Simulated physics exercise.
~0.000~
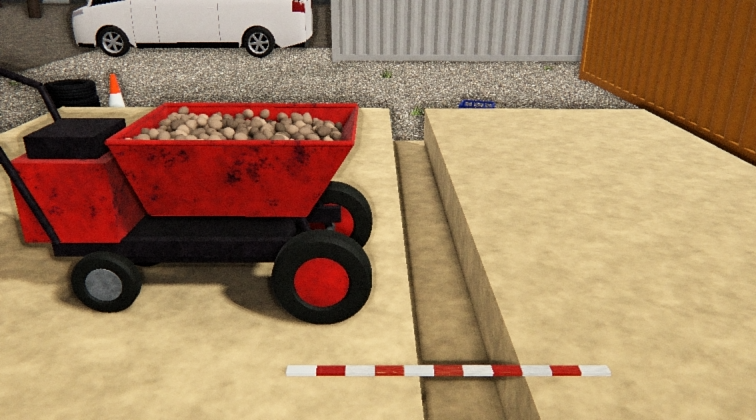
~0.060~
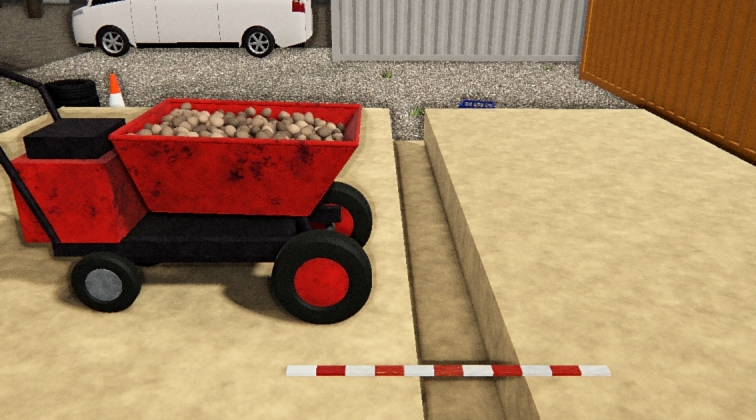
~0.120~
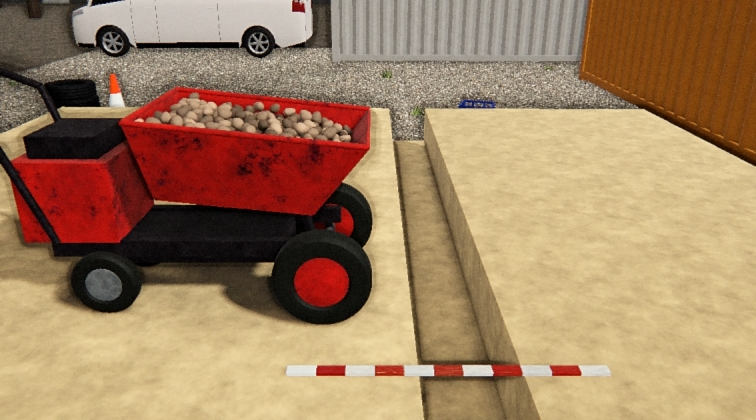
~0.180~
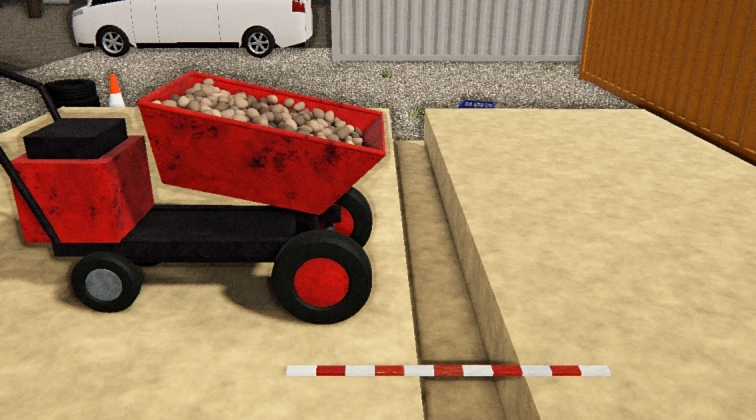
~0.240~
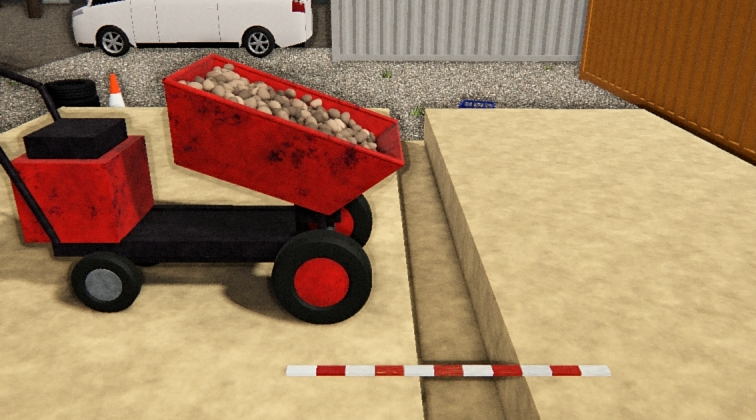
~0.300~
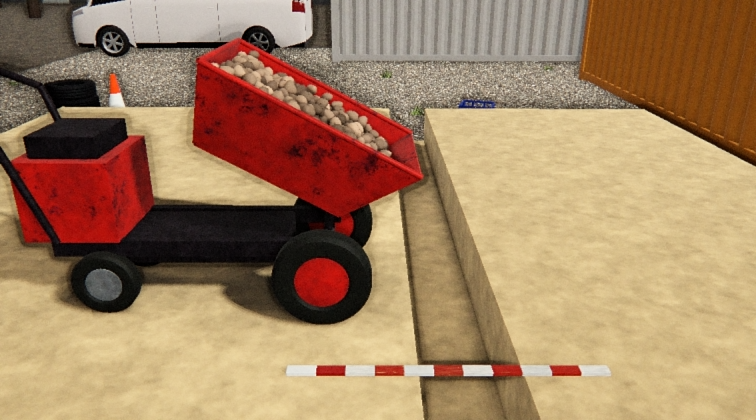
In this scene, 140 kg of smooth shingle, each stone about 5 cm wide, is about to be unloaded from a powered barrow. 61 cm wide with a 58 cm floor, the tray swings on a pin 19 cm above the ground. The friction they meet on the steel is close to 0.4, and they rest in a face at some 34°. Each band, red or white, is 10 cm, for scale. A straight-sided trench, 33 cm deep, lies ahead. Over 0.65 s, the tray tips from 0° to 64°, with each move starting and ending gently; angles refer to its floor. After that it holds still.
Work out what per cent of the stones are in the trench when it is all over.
It comes to roughly 29 per cent.
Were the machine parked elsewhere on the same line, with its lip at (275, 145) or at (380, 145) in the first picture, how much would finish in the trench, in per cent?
Close to 70 percent in the first case, 15 percent in the second.
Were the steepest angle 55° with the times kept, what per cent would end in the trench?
Roughly 20 per cent would end in the trench.
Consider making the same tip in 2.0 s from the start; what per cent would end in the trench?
It would be near 50 percent.
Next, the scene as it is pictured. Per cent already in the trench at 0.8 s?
At that moment: Approx. 10 %.
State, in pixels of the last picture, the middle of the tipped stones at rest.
I'd point somewhere around (540, 283).
After 0.5 s the floor is at 54°; 100 % in the tray; the foremost stones are at (438, 189).
After 0.8 s the floor is at 64°; 78 % in the tray, 8 % in the trench, 14 % past the trench; the foremost stones are at (545, 265).
After 1.1 s the floor is at 64°; 32 % in the tray, 9 % in the trench, 60 % past the trench; the foremost stones are at (730, 293).
After 3.0 s the floor is at 64°; 10 % in the tray, 29 % in the trench, 61 % past the trench; the foremost stones are past the picture's edge.
